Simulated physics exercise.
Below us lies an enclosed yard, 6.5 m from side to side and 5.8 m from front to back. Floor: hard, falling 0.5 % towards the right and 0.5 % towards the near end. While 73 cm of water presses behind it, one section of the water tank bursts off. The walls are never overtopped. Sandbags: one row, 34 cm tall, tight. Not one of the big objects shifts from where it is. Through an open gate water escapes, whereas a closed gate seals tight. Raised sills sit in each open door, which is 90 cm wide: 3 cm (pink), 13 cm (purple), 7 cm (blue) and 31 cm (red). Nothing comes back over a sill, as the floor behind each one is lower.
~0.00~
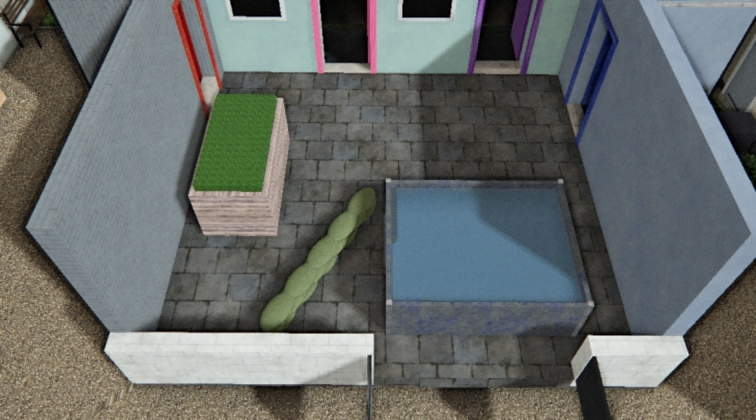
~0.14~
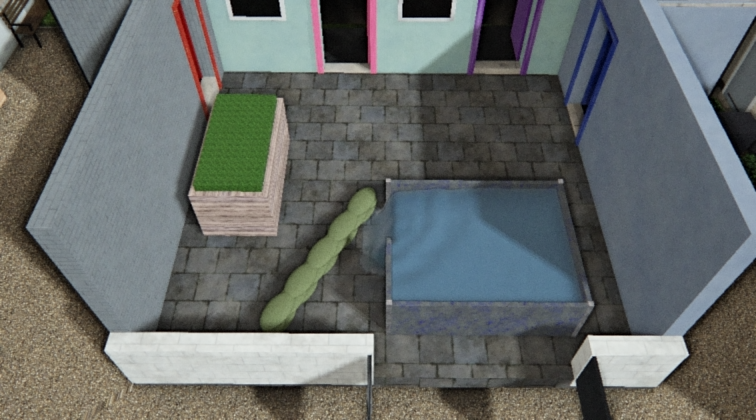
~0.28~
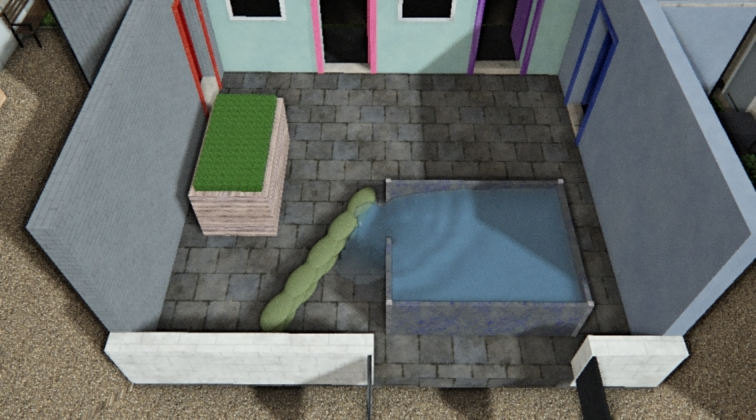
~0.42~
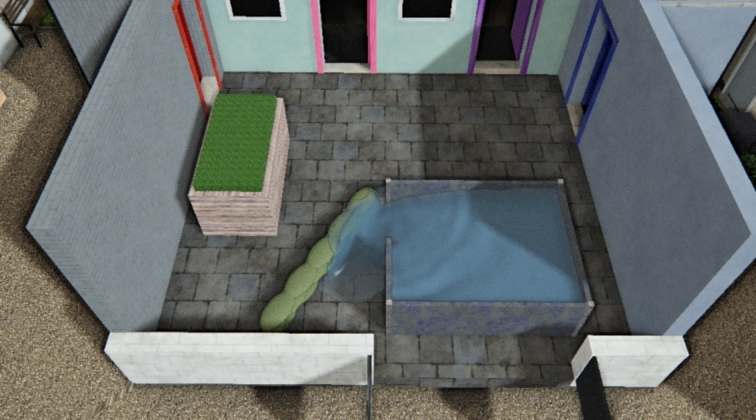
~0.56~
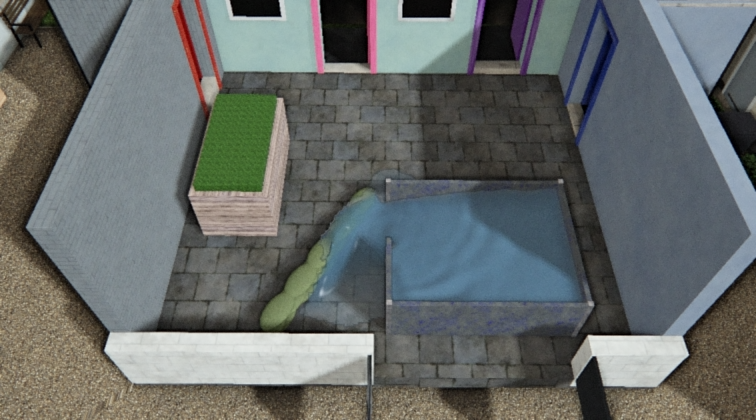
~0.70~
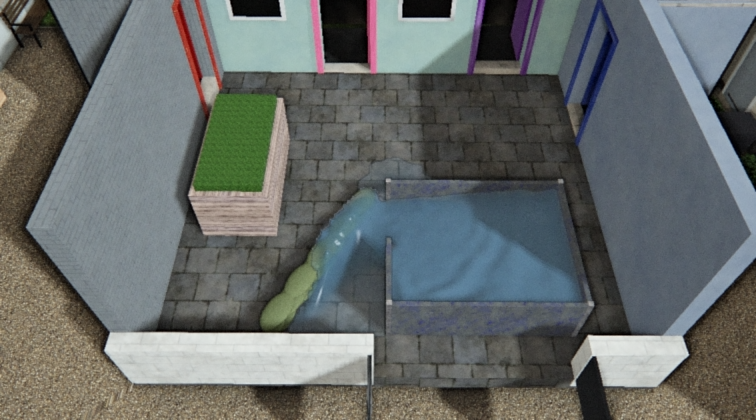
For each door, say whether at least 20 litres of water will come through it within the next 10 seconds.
Door by door: The pink door lets through 20 litres or more; the purple door lets through less than 20 litres; the blue door lets through less than 20 litres; the red door lets through less than 20 litres.
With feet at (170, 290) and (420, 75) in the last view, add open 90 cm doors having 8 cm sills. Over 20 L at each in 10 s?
So the first one exceeds it, while the second one doesn't reach it.
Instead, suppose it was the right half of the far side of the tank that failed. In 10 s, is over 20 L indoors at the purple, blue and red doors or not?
Here's how it goes: Purple exceeds it, blue exceeds it, red falls short.
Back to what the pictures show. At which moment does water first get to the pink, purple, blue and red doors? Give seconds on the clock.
Pink: 2.8 s; purple: 2.8 s; blue: 3.2 s; red: 4.0 s.
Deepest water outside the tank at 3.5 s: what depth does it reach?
I'd say near 38 centimetres.
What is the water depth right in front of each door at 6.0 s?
Door by door in cm, pink shows 4, purple shows 4, blue shows 5, red shows 5.
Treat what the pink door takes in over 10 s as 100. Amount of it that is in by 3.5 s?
It comes to about 5 per cent.
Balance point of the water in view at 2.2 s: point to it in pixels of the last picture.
(424, 264).
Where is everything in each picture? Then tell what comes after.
The water tank at (481, 242) is whole and still, 73 cm deep, in the first frame.
The front is at (383, 211), 0.6 m from the gap at (390, 231); 0.3 m2 of floor is under water; 73 cm left at the back of the water tank, in the second frame.
Water pours out at (390, 233) and has run 0.9 m, to (338, 266); typically 23 cm deep outside, 73 cm at the water tank's back, in the third frame.
Water pours out at (390, 233) and has run 1.2 m, to (321, 283); typically 14 cm deep outside, 73 cm at the water tank's back, in the fourth frame.
Water pours out at (390, 234) and has run 1.6 m, to (306, 309); typically 10 cm deep outside, 73 cm at the water tank's back, in the fifth frame.
Water pours out at (390, 233) and has run 2.0 m, to (295, 333); typically 9 cm deep outside, 73 cm at the water tank's back, in the sixth frame.
After 1.4 s water covers 30 % of the floor and is deepest (62 cm) near (372, 217); pink door not reached, purple door not reached, blue door not reached, red door not reached.
After 2.2 s water covers 60 % of the floor and is deepest (53 cm) near (372, 217); pink door not reached, purple door not reached, blue door not reached, red door not reached.
After 3.5 s water covers 70 % of the floor and is deepest (38 cm) near (372, 217); pink door 8 cm at the sill, 2 L in, purple door 5 cm at the sill, 0 L in, blue door 3 cm at the sill, 0 L in, red door not reached.
After 6.0 s water covers 75 % of the floor and is deepest (30 cm) near (328, 359); pink door 4 cm at the sill, 26 L in, purple door 4 cm at the sill, 0 L in, blue door 5 cm at the sill, 0 L in, red door 5 cm at the sill, 0 L in.
After 10.0 s water covers 95 % of the floor and is deepest (21 cm) near (372, 226); pink door 3 cm at the sill, 38 L in, purple door 6 cm at the sill, 0 L in, blue door 7 cm at the sill, 0 L in, red door 4 cm at the sill, 0 L in.
